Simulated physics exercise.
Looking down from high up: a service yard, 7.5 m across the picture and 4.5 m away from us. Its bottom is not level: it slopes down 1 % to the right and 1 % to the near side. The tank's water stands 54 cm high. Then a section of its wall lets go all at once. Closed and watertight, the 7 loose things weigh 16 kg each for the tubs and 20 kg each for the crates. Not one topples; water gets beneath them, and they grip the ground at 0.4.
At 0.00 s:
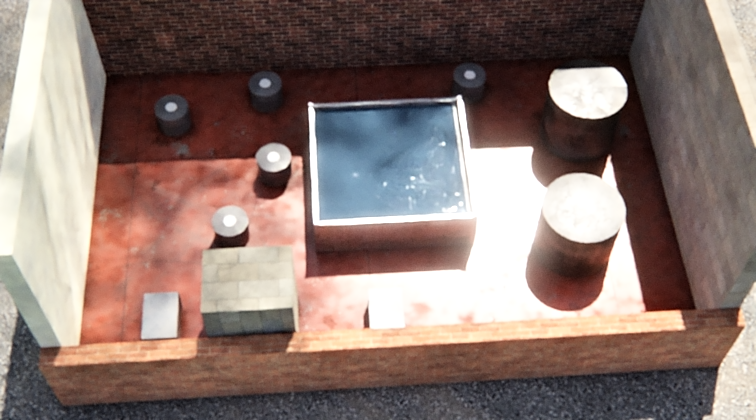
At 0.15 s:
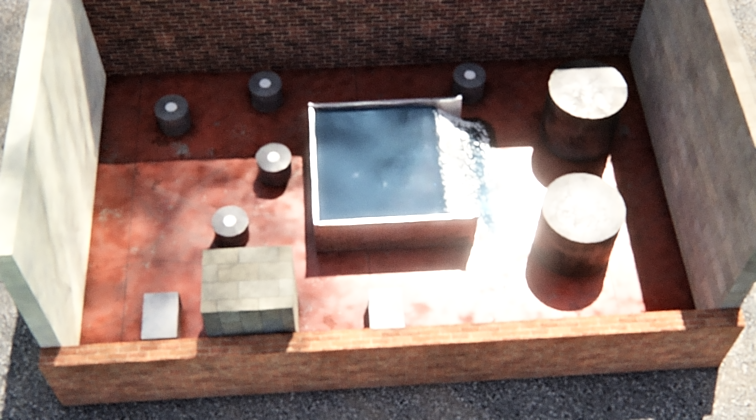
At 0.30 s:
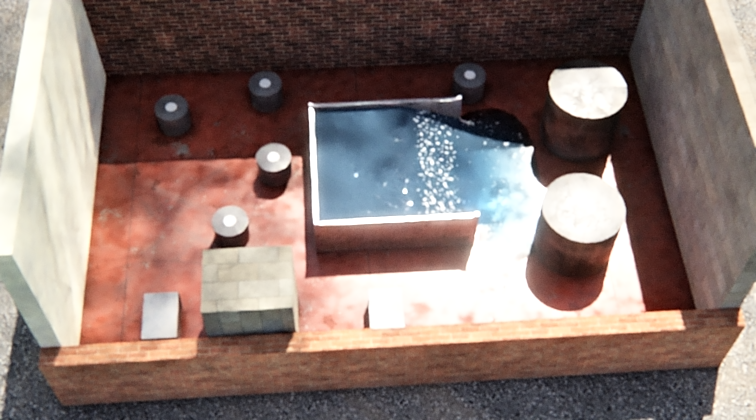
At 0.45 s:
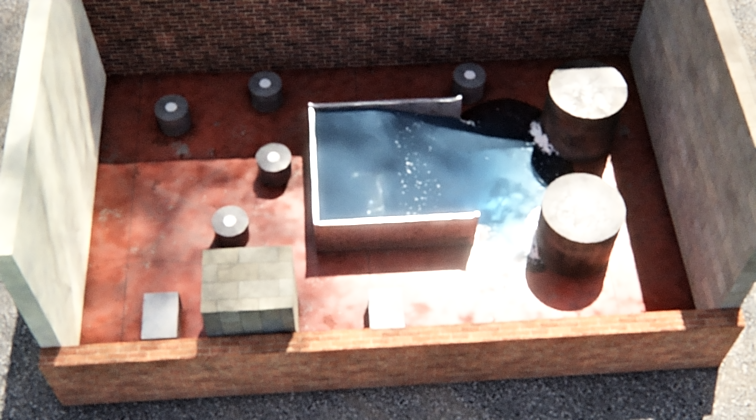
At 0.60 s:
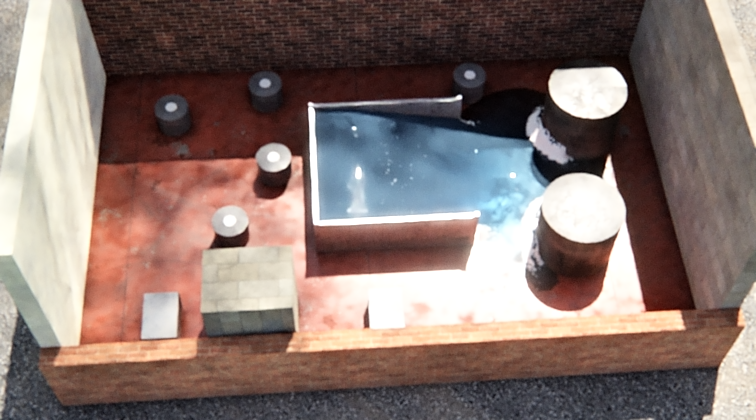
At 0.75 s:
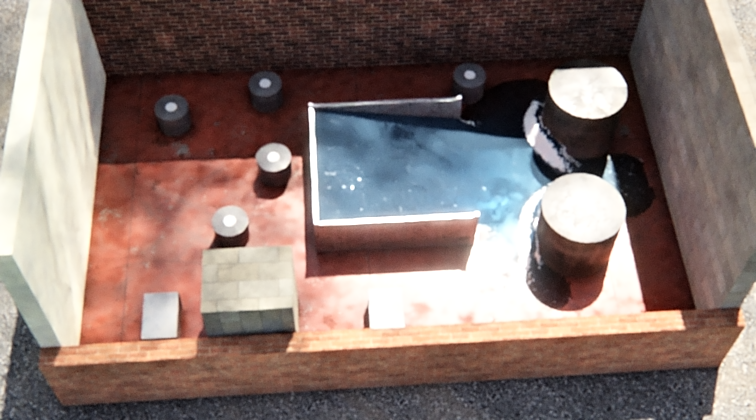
A square, brick-sided tank of dark blue water sits in the middle of a walled service yard with a reddish floor, seen from high above. Two large pale-topped cylinders stand at right, five small dark drums at left and behind, and a greenish tiled block and pale boxes in front. Water pours through the tank's right side and spreads around the cylinders, while the objects and camera stay still.
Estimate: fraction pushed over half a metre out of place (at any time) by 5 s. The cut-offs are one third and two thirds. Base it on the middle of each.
It ends below a third.
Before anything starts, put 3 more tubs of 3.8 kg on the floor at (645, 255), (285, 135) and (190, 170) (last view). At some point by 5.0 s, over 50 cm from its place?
The first comes out beyond the limit, the second within the limit, the third within the limit.
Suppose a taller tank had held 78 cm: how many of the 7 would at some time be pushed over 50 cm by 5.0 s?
In that case the number is 3.
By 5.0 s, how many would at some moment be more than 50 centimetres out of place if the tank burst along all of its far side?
Count: 3.
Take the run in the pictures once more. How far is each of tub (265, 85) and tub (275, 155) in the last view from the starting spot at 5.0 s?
The first ends 0 centimetres from its start and the second 0 centimetres.
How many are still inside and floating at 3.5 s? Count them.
The number is 0.
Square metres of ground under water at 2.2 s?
I'd estimate close to 14 m2.
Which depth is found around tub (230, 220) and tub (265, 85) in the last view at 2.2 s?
Roughly 0 and 0 cm.
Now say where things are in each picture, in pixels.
The first frame shows a tub at (230, 221), on the bottom; a tub at (273, 157), on the bottom; 3.5 m2 under water; 0 of 7 have shifted.
The second frame shows a tub at (230, 221), on the bottom; a tub at (273, 157), on the bottom; water covers 4.5 m2; 0 of 7 have shifted.
The third frame shows a tub at (230, 221), on the bottom; a tub at (273, 157), on the bottom; 5.6 m2 under water; 0 of 7 have shifted.
The fourth frame shows a tub at (230, 221) rests on the ground; a tub at (273, 157), on the bottom; water covers 6.4 m2; 0 of 7 have shifted.
The fifth frame shows a tub at (230, 221) rests on the ground; a tub at (273, 157) rests on the ground; water covers 7.2 m2; 0 of 7 have shifted.
The sixth frame shows a tub at (230, 221), on the bottom; a tub at (273, 157), on the bottom; 8.0 m2 under water; 0 of 7 have shifted.
After 1.1 s 0 of 7 are over 50 cm from their spots; 0 afloat.
After 2.2 s 0 of 7 are over 50 cm from their spots; 0 afloat.
After 3.5 s 0 of 7 are over 50 cm from their spots; 0 afloat.
After 5.0 s 2 of 7 are over 50 cm from their spots, and 2 have been at some point; 0 afloat.
